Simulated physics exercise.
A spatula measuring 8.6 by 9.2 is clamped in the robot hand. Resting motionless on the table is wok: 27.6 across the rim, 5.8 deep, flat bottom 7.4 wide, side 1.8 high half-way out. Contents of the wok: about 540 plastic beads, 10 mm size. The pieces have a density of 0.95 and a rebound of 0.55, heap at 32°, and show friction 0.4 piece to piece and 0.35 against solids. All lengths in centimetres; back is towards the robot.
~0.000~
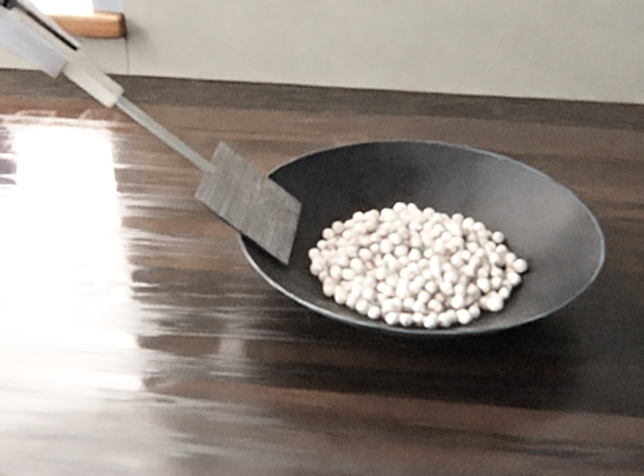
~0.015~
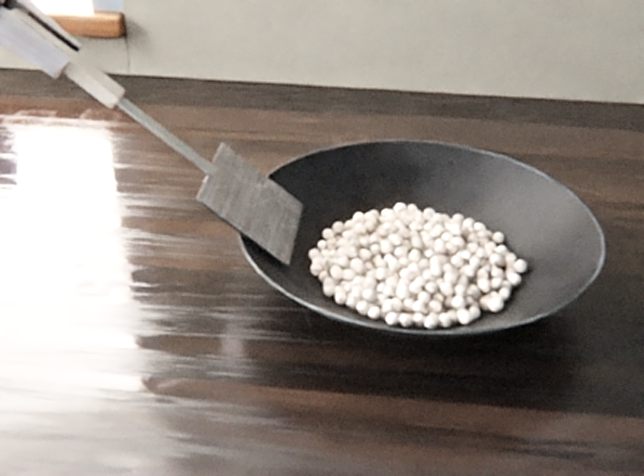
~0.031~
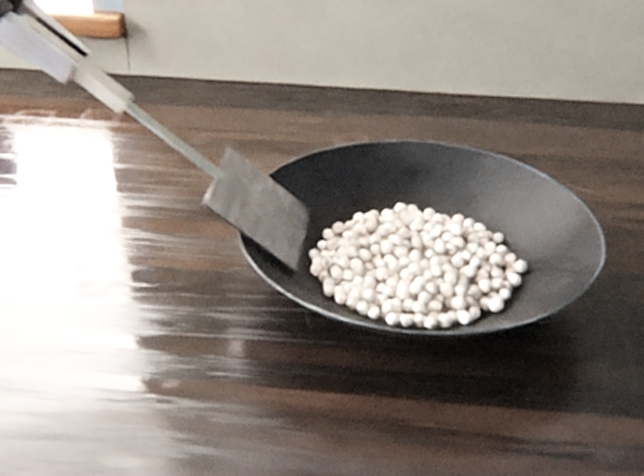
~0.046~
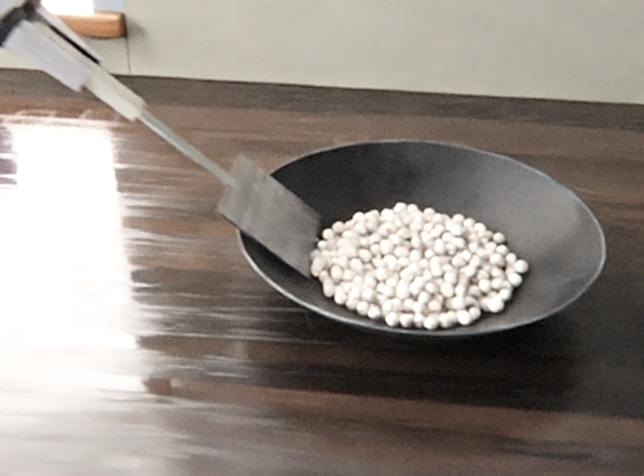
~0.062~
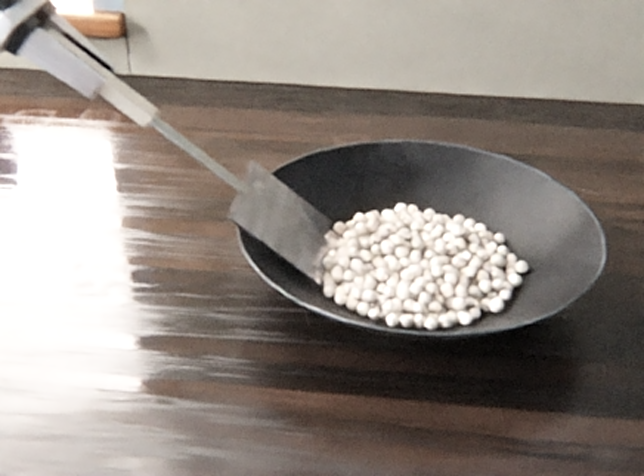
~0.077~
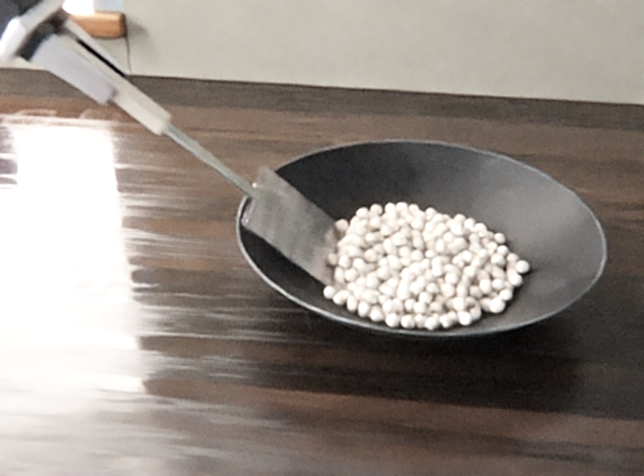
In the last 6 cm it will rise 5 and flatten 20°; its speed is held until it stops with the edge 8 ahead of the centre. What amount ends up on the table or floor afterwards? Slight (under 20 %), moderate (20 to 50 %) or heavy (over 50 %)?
Slight.
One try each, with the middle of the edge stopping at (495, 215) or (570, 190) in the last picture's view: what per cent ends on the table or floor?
Respectively about 5 and 30 percent end on the table or floor.
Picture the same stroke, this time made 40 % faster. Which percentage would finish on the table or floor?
I'd say close to 25 per cent.
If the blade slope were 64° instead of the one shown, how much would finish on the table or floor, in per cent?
Somewhere around 15 per cent would end on the table or floor.
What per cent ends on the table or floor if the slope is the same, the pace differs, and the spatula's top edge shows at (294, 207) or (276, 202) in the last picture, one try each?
That comes to about 30 and about 25 percent, in that order.
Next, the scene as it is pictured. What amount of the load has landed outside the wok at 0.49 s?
My estimate is roughly 10 %.
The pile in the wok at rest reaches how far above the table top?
It reaches roughly 5.5 cm.
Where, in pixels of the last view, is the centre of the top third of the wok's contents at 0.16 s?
Roughly pixel (457, 253).
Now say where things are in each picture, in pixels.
In the first frame, spatula top edge at (208, 168), sloping 39°; upper third of the load around (416, 254), from x 315 to 520, top at y 210; 538 in the wok.
In the second frame, spatula top edge at (210, 169), sloping 39°; upper third of the load around (416, 254), from x 315 to 520, top at y 210.
In the third frame, spatula top edge at (217, 174), sloping 39°; upper third of the load around (416, 254), from x 315 to 520, top at y 210.
In the fourth frame, spatula top edge at (229, 181), sloping 39°; upper third of the load around (416, 254), from x 315 to 520, top at y 210.
In the fifth frame, spatula top edge at (242, 188), sloping 39°; upper third of the load around (417, 254), from x 315 to 520, top at y 210.
In the sixth frame, spatula top edge at (254, 194), sloping 39°; upper third of the load around (412, 253), from x 315 to 520, top at y 210; 538 in the wok.
After 0.16 s, sloping 39°, highest piece 4 above the table; 538 in the wok.
After 0.24 s, sloping 32°, highest piece 6 above the table; 538 in the wok.
After 0.49 s, sloping 19°, highest piece 7 above the table; 472 in the wok, 61 on the table or floor, 5 on the blade or in flight.
After 1.54 s, sloping 19°, highest piece 5 above the table; 471 in the wok, 67 on the table or floor.
At rest, 471 in the wok, 67 on the table or floor. That is 12 % on the table or floor.
